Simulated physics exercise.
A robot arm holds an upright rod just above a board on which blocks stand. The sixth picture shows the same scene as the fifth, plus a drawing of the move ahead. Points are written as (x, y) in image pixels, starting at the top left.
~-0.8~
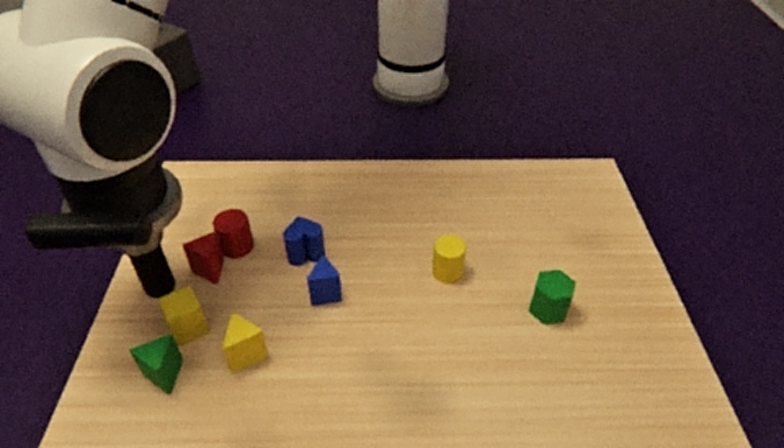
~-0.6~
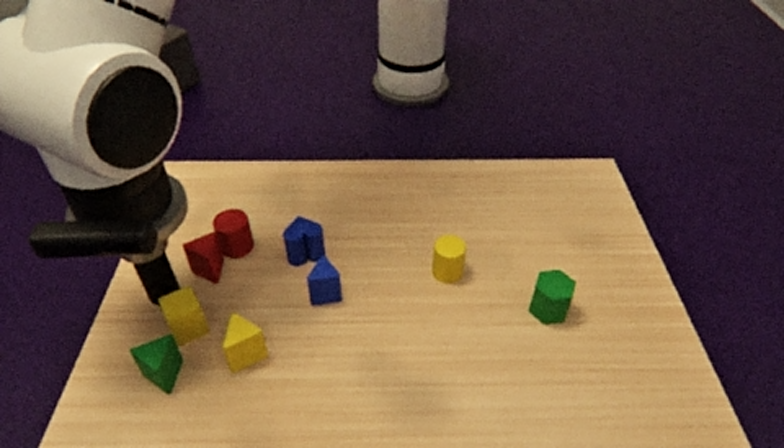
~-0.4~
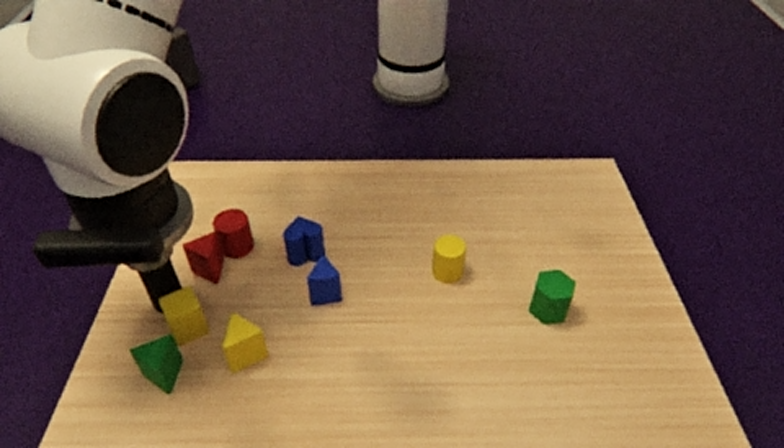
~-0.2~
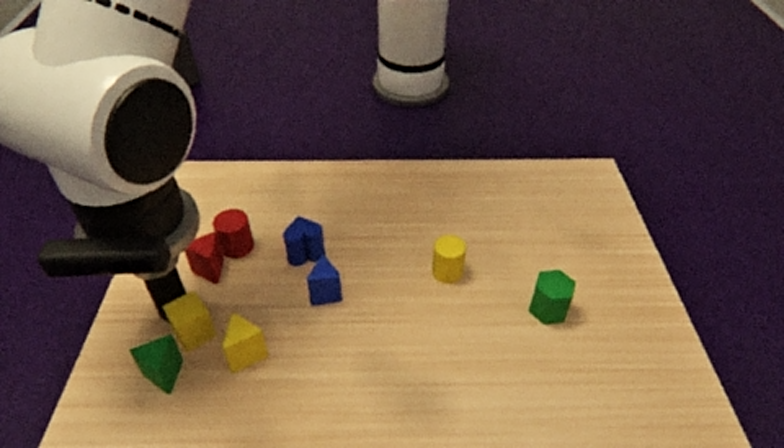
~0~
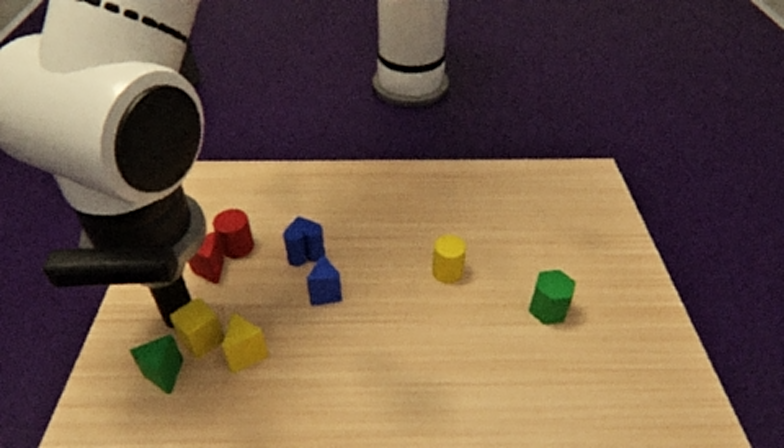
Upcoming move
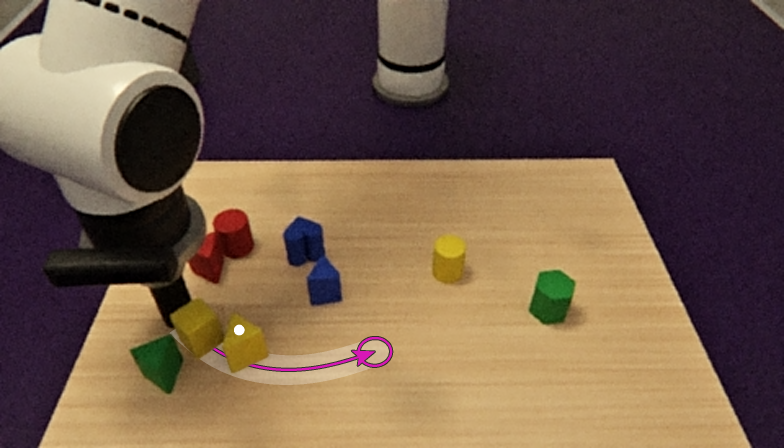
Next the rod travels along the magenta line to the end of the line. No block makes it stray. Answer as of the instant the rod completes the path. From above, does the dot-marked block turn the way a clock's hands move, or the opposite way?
Seen from above, its turn is clockwise.
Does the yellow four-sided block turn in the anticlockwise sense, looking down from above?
I believe not.
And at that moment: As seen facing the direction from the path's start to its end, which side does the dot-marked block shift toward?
Moves right.
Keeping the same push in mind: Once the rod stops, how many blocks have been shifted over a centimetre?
Two blocks, no more.
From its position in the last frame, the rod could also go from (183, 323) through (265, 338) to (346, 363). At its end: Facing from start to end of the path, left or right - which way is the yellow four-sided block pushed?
Pushed right.
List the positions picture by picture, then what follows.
Rod's lower end (161, 287); green three-sided block (153, 351); yellow four-sided block (179, 303); yellow three-sided block (239, 330), in the first picture.
Rod (165, 294); blocks still, in the second picture.
Rod (170, 301); blocks still, in the third picture.
Rod (175, 309); yellow four-sided block (185, 308), in the fourth picture.
Rod (180, 317); green three-sided block (153, 351); yellow four-sided block (193, 315); yellow three-sided block (239, 330), in the fifth picture.
Drawn move, from (183, 323) over (232, 358) and (303, 369) to (375, 352); the dot is on the yellow three-sided block.
What follows on the original path. One third of the way, rod (231, 352); yellow four-sided block (255, 346), turned 30° anticlockwise; yellow three-sided block (287, 344).
Two thirds of the way, rod (302, 363); yellow four-sided block (328, 361), turned 15° anticlockwise; yellow three-sided block (360, 366), turned 25° clockwise.
At the end, rod (375, 345); green three-sided block still; yellow four-sided block (369, 360), turned 25° clockwise; yellow three-sided block (390, 383), turned 65° clockwise.
